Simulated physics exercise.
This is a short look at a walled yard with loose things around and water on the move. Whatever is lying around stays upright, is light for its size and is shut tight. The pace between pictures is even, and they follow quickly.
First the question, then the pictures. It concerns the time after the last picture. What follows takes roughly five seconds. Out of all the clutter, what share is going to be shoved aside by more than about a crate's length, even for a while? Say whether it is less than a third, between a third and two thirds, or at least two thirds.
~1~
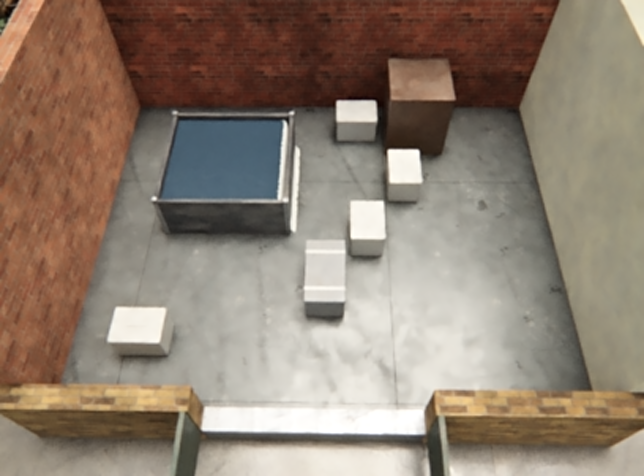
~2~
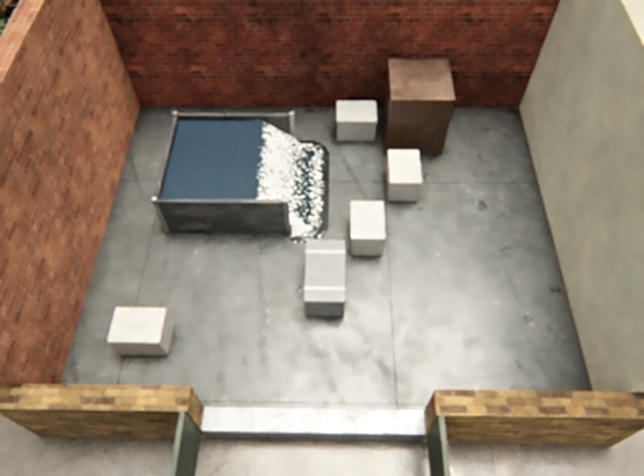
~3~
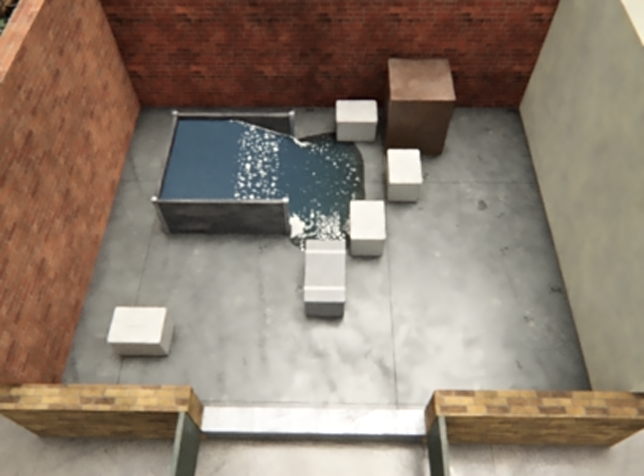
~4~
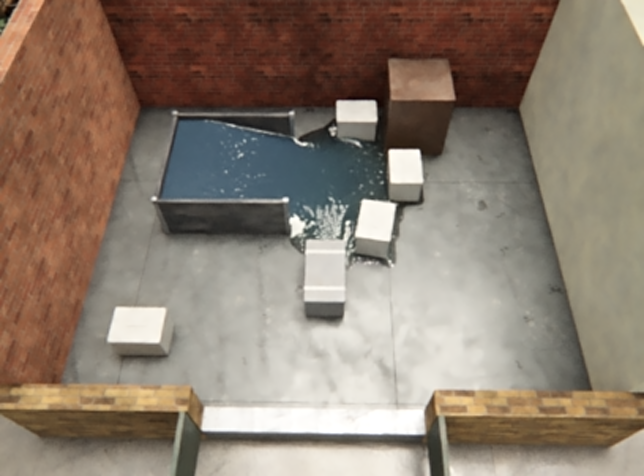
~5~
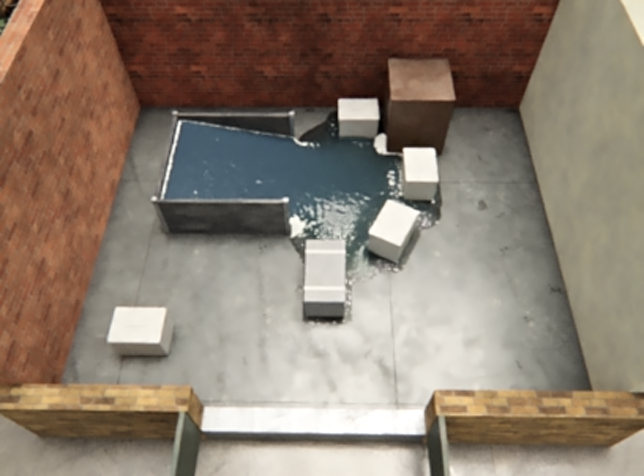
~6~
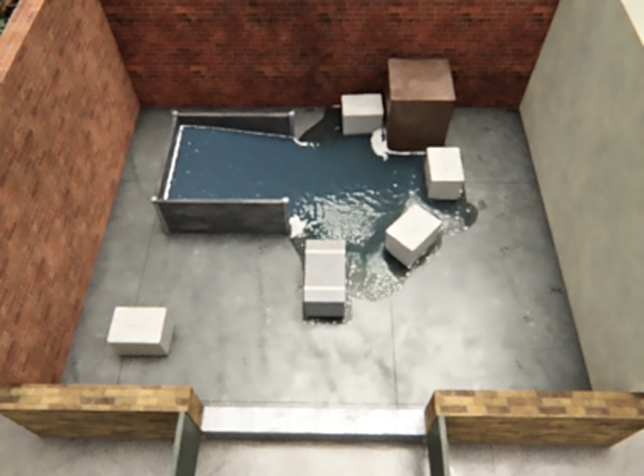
Share shifted well: Middle, a third to two thirds.
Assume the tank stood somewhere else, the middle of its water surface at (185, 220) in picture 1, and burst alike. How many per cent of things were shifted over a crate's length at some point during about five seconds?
That comes out at some 80 %.
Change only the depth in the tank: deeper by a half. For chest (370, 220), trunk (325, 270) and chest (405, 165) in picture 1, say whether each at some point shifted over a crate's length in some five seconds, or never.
First one cleared the mark, second one missed the mark, third one cleared the mark.
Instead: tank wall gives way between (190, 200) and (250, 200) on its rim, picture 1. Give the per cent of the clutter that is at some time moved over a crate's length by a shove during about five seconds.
It comes to roughly 20 %.
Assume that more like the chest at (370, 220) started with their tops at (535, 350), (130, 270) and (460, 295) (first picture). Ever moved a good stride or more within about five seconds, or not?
Per listing: Cleared out, largely stays, cleared out.
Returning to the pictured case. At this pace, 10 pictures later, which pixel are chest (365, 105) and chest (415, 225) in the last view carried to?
(294, 103) and (570, 317).
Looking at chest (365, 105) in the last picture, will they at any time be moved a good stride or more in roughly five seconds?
Short answer: At least that much.
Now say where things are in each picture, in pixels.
The first picture shows a chest at (368, 219) rests on the ground; a chest at (405, 166), on the bottom; 0 of 5 have shifted.
The second picture shows a chest at (368, 219), on the bottom; a chest at (405, 166) rests on the ground; 0 of 5 have shifted.
The third picture shows a chest at (368, 219), on the bottom; a chest at (405, 166), on the bottom; 0 of 5 have shifted.
The fourth picture shows a chest at (376, 220), on the bottom, close to its start; a chest at (406, 166), on the bottom; 1 of 5 have shifted.
The fifth picture shows a chest at (394, 222) rests on the ground, a stride from its start; a chest at (421, 164) rests on the ground, close to its start; 2 of 5 have shifted.
The sixth picture shows a chest at (414, 227) rests on the ground, a stride from its start; a chest at (446, 164), on the bottom, a stride from its start; 3 of 5 have shifted.
A moment on, 2 of 5 are well off their spots; 1 afloat.
Next, 3 of 5 are well off their spots; 2 afloat.
Later, 3 of 5 are well off their spots; 3 afloat.
In the end, 3 of 5 are well off their spots, and 3 have been at some point; 2 afloat.
